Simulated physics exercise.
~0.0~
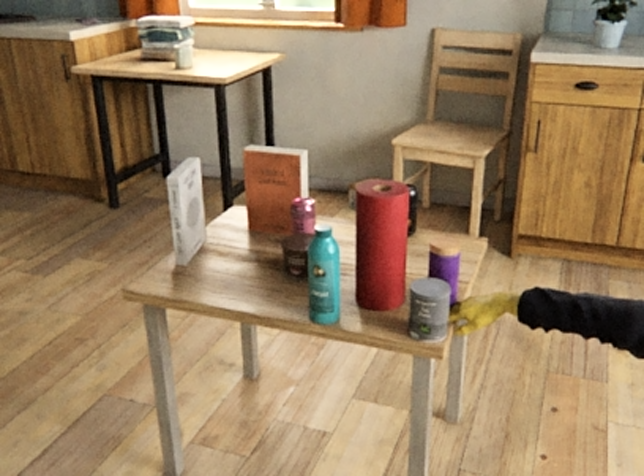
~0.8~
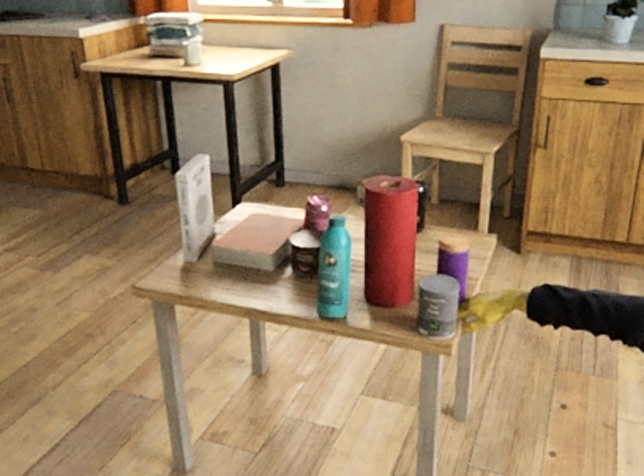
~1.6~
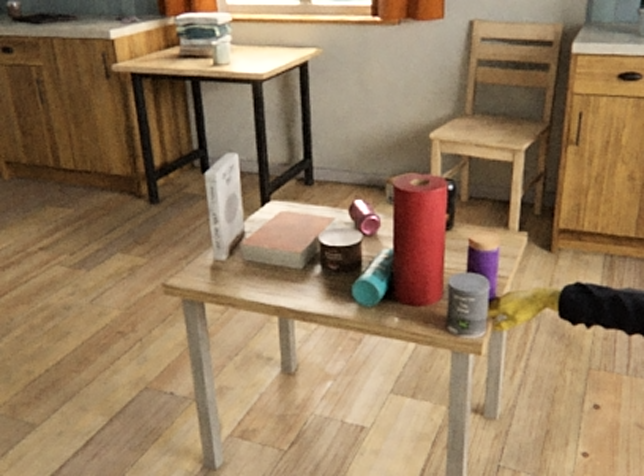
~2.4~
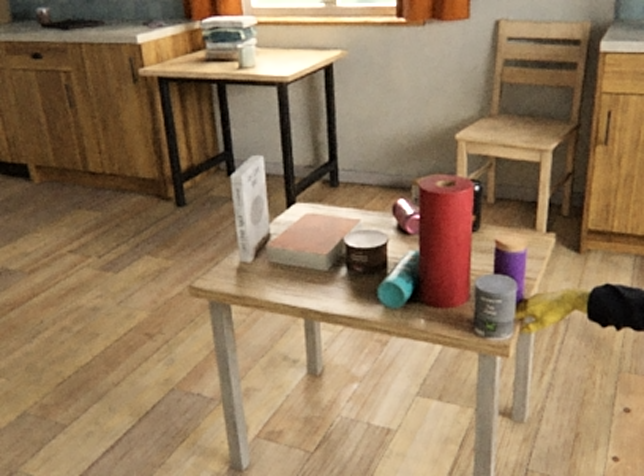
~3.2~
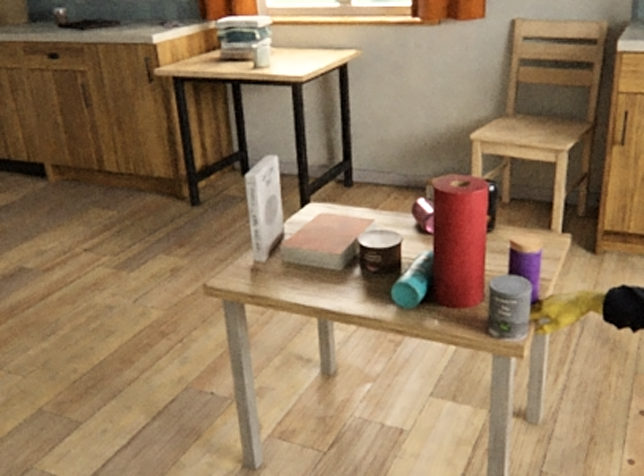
Orange book falling flat on a small wooden table, then pink can and turquoise bottle toppling and lying beside the red roll.
